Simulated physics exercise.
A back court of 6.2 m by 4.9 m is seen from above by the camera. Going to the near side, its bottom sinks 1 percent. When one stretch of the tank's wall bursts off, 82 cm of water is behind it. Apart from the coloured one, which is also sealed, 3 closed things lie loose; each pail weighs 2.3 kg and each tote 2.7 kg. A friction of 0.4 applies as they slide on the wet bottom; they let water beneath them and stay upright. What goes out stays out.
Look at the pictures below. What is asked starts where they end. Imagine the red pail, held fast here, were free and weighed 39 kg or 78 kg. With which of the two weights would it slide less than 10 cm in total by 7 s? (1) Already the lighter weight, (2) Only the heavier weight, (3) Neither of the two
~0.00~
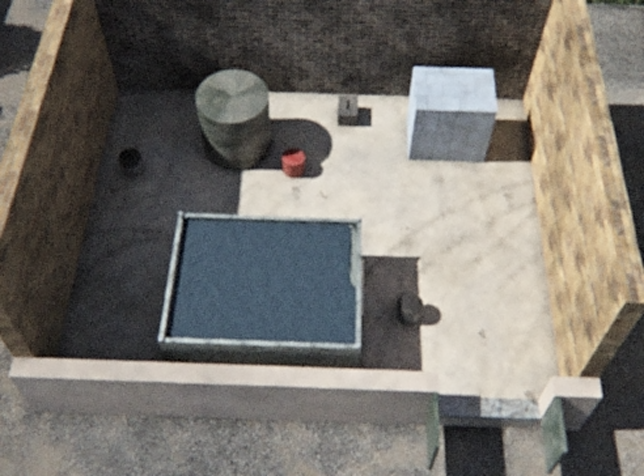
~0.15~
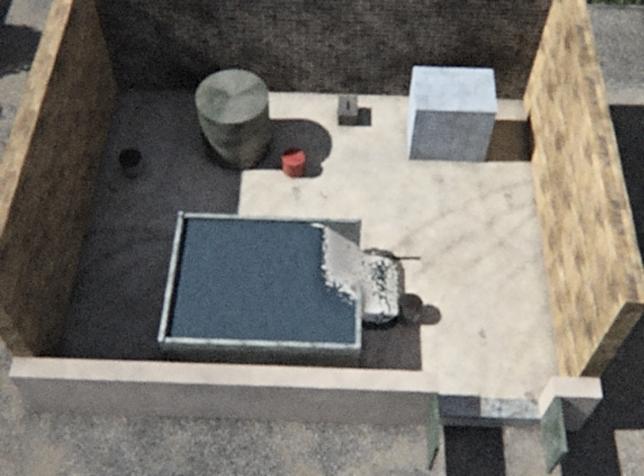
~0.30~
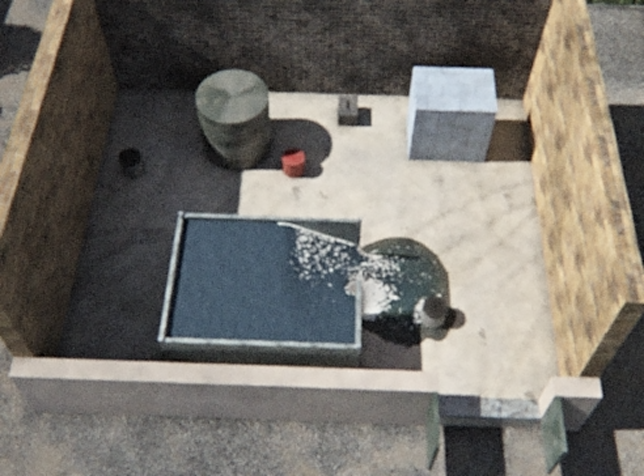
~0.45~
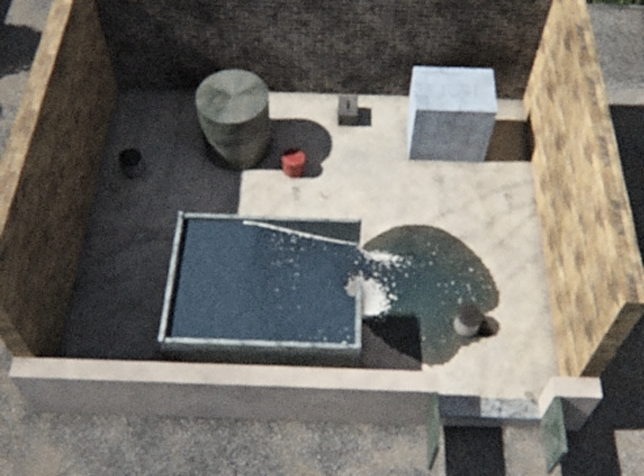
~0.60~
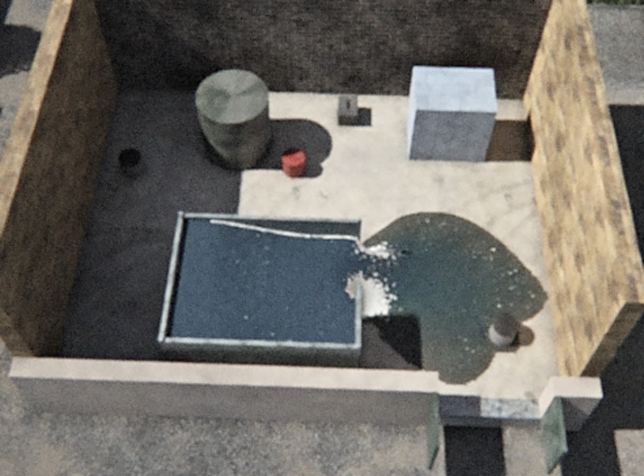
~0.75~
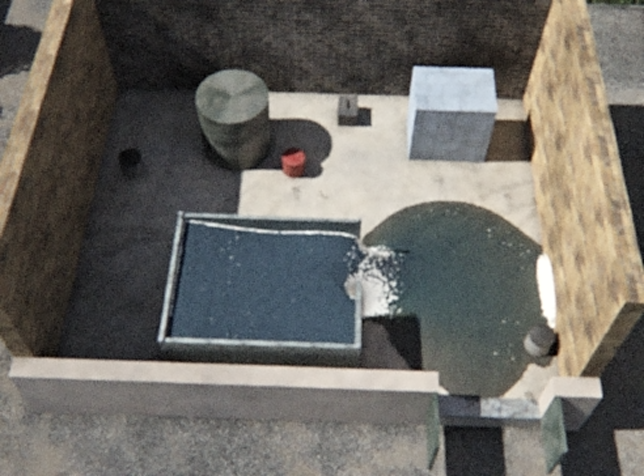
Already the lighter weight.
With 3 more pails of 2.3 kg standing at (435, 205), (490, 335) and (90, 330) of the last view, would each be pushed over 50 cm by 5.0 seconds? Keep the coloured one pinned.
Taking them one by one: Above the mark; above the mark; below the mark.
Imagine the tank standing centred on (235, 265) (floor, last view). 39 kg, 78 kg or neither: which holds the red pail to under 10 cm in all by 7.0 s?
In that case the lighter mass suffices.
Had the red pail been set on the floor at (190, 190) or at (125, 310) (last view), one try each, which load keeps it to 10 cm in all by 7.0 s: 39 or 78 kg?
One by one: Lighter mass suffices; lighter mass suffices.
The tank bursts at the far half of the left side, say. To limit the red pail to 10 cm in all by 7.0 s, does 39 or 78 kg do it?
Under that change, the first option suffices.
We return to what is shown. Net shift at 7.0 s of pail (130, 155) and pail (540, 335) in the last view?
In that order: 80 cm, gone out.
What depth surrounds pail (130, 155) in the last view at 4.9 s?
Depth: Near 0 cm.
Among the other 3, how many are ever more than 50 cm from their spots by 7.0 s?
I get 3.
After 1.4 s the red pail would be 0 cm from its start with 39 kg and 0 cm from its start with 78 kg; 0 cm of water round it then.
After 3.1 s the red pail would be 0 cm from its start with 39 kg and 0 cm from its start with 78 kg; 0 cm of water round it then.
After 4.9 s the red pail would be 0 cm from its start with 39 kg and 0 cm from its start with 78 kg; 8 cm of water round it then.
After 7.0 s the red pail would be 0 cm from its start with 39 kg and 0 cm from its start with 78 kg; 8 cm of water round it then.
